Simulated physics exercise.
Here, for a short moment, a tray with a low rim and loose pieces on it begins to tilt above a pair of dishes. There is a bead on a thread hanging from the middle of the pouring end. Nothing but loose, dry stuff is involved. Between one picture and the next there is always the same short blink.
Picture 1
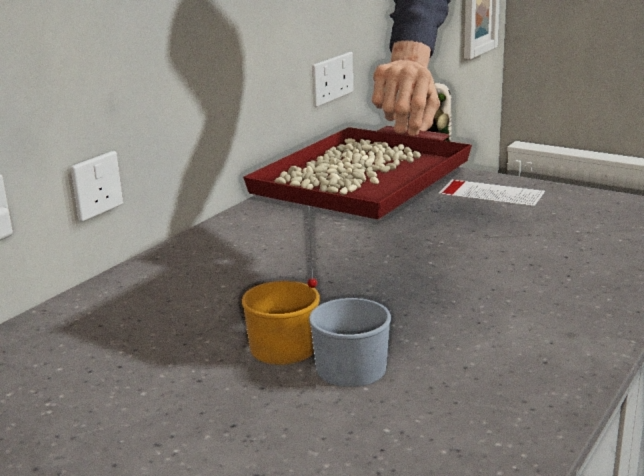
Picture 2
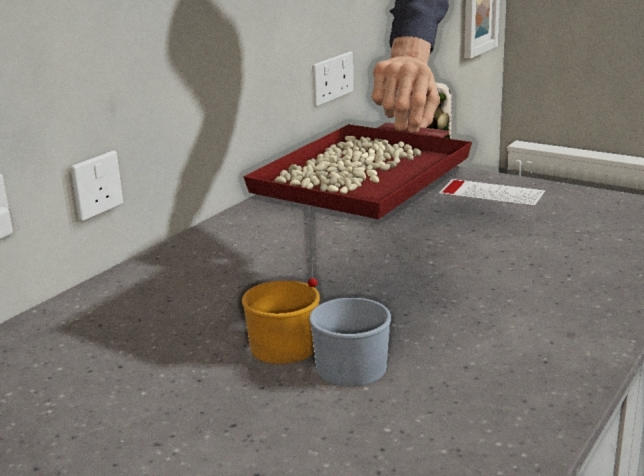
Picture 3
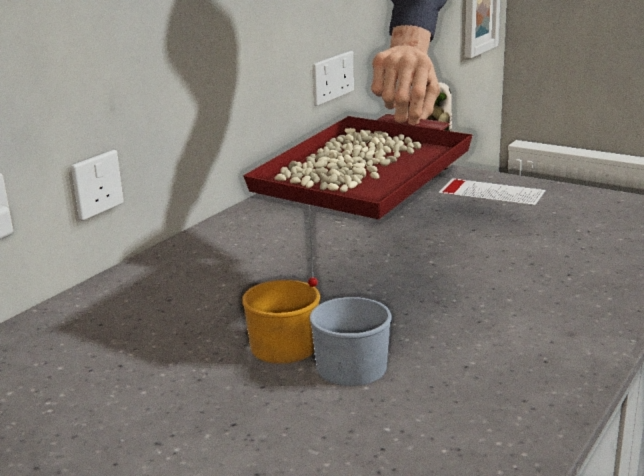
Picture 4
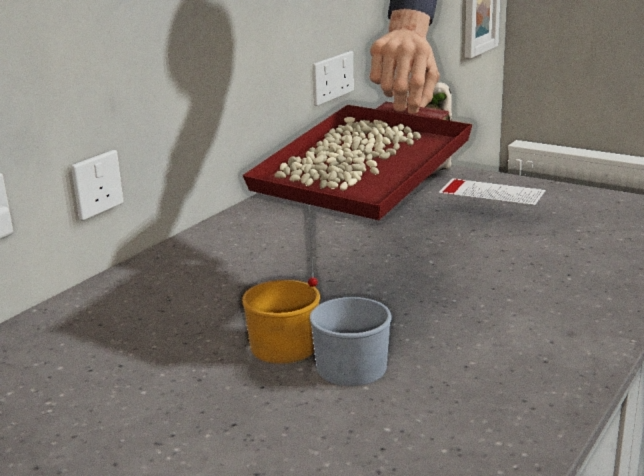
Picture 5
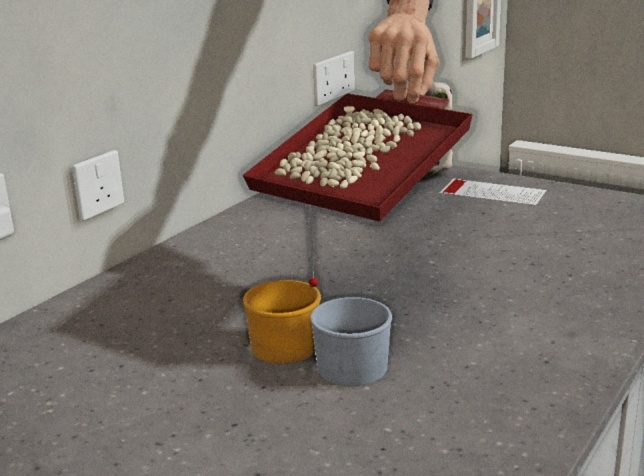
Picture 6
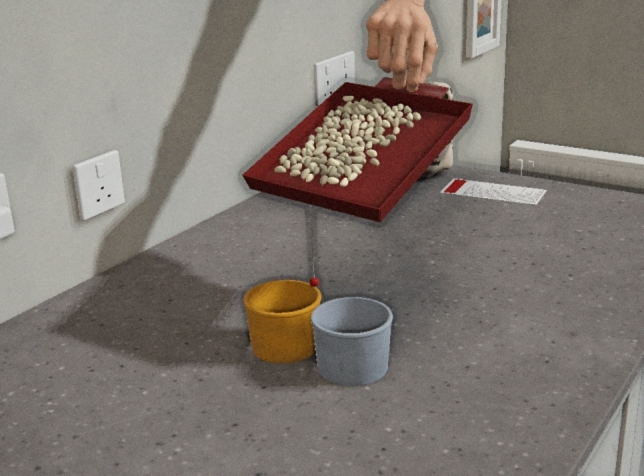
Red tray of white beans tilting gradually as a hand raises its far end above an orange dish and a grey one.
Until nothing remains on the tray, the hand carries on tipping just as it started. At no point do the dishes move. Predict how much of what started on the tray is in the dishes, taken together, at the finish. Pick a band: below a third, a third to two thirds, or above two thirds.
Taken together, the dishes hold a third to two thirds.
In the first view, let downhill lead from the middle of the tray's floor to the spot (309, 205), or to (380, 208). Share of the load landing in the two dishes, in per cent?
Lab note: Try one about 30 %, try two 50 %.
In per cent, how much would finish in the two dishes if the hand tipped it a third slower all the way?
Roughly 50 %.
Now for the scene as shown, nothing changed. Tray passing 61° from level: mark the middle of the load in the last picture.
The middle of the pieces sits at roughly (323, 174).
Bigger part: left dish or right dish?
More ends in right.
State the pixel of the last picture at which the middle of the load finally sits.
Around (316, 374), give or take.
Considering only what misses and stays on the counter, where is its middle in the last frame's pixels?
Roughly at pixel (268, 391).
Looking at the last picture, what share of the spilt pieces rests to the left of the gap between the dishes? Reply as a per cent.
I reckon around 80 per cent.
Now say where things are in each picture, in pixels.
In the first frame, corners of the pouring end near (248, 176) and (378, 201), level; middle of the load near (347, 165), white beans; left dish near (260, 333); right dish near (330, 354); bead on its thread near (312, 283).
In the second frame, corners of the pouring end near (248, 176) and (378, 201), level; middle of the load near (347, 163).
In the third frame, corners of the pouring end near (248, 175) and (378, 201), tipped barely, lowest at the right corner; middle of the load near (347, 158).
In the fourth frame, corners of the pouring end near (247, 174) and (378, 203), tipped a little, lowest at the right corner; middle of the load near (347, 151).
In the fifth frame, corners of the pouring end near (247, 174) and (378, 205), tipped a little, lowest at the right corner; middle of the load near (347, 145).
In the sixth frame, corners of the pouring end near (247, 174) and (378, 206), tipped clearly, lowest at the right corner; middle of the load near (346, 138); left dish near (262, 332); right dish near (332, 353).
Shortly afterwards, tray tipped steeply; the whole lot on the tray.
Next, tray tipped past a quarter turn; the bulk on the tray; only a few in the right dish; only a few in the left dish; a little outside both; only a few in the air.
Some moments later, tray tipped past a quarter turn; near a third in the right dish; a little in the left dish; near half outside both.
In the end, tray tipped past a quarter turn; near a third in the right dish; a little in the left dish; near half outside both.
